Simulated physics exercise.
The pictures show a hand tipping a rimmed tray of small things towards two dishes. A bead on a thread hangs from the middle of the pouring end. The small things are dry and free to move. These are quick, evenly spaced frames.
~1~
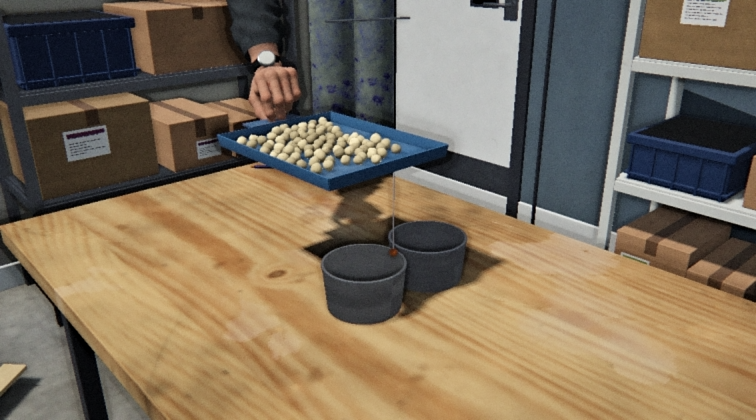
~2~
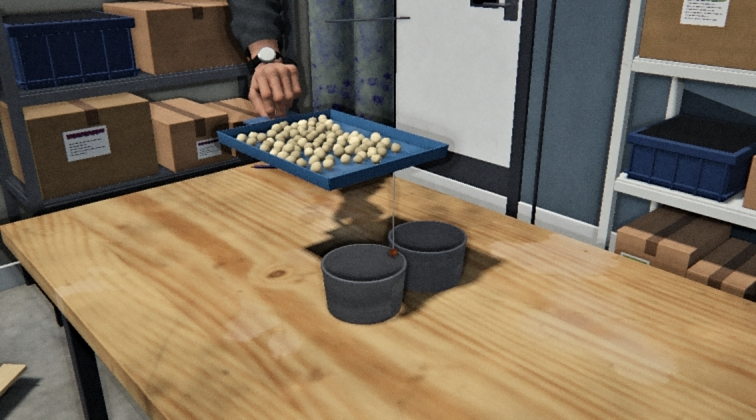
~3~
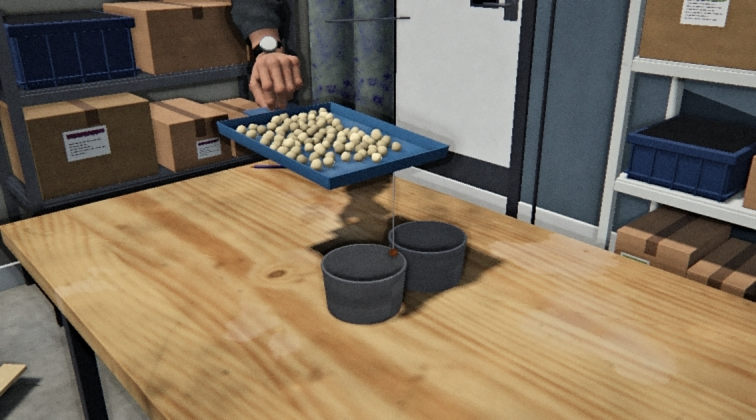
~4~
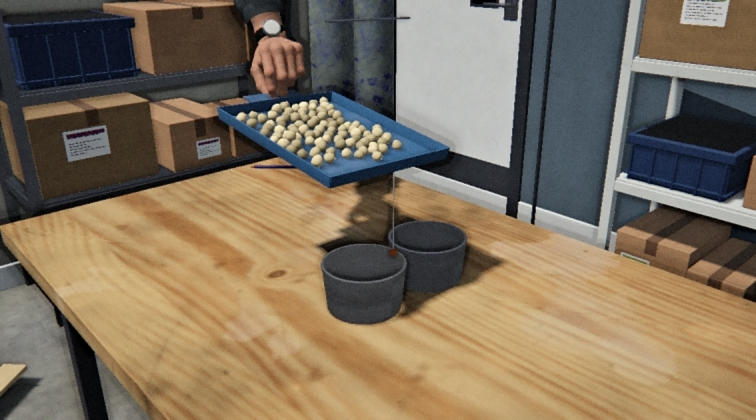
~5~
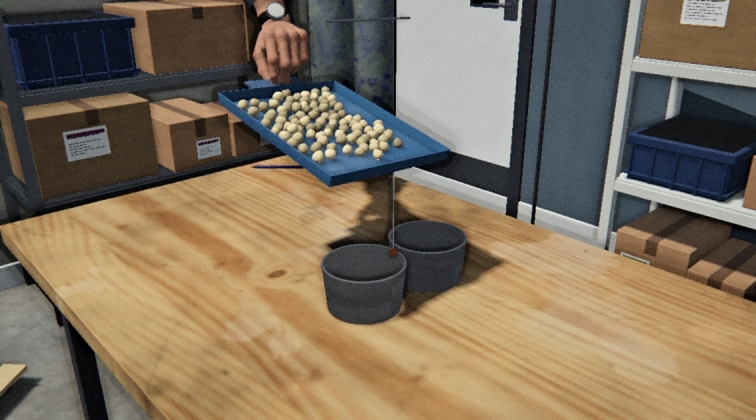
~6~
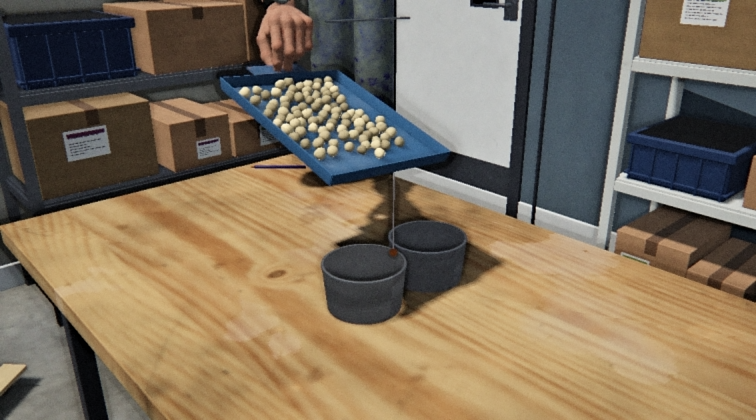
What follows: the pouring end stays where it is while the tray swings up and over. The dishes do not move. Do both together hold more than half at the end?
Together they catch only the smaller part.
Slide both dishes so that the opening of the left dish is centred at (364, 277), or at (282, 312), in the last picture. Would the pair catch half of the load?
At the first place under half, at the second under half.
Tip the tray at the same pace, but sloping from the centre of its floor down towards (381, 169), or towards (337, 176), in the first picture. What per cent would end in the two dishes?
The first gives 0 %, the second 10 %.
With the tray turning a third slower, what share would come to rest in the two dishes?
Near 10 %.
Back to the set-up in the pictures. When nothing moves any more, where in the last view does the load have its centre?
Roughly at (472, 312).
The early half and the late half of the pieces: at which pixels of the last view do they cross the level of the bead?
Early half (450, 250), late half (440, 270).
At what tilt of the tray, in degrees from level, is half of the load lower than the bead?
Around 115° of tilt.
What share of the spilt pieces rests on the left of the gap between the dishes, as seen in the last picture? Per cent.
About 0 per cent.
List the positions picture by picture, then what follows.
In the first frame, corners of the pouring end at (329, 178) and (446, 144), level; middle of the load at (319, 144), macadamia nuts; left dish at (392, 295); right dish at (455, 265); bead on its thread at (393, 252).
In the second frame, corners of the pouring end at (329, 177) and (446, 144), level; middle of the load at (319, 142).
In the third frame, corners of the pouring end at (330, 177) and (446, 145), tipped barely, lowest at the right corner; middle of the load at (319, 137).
In the fourth frame, corners of the pouring end at (331, 175) and (447, 147), tipped a little, lowest at the right corner; middle of the load at (320, 130).
In the fifth frame, corners of the pouring end at (332, 174) and (448, 149), tipped a little, lowest at the right corner; middle of the load at (321, 122).
In the sixth frame, corners of the pouring end at (333, 174) and (448, 150), tipped clearly, lowest at the right corner; middle of the load at (323, 115); left dish at (392, 295); right dish at (455, 265).
Soon, tray tipped steeply; nearly all on the tray; a stray few in the air.
A while on, tray tipped right over; nearly all on the tray; a small part outside both; a stray few in the air.
Towards the end, tray tipped past a quarter turn; a small part in the right dish; nearly all outside both.
Finally, tray tipped past a quarter turn; none in the left dish; a small part in the right dish; nearly all outside both.
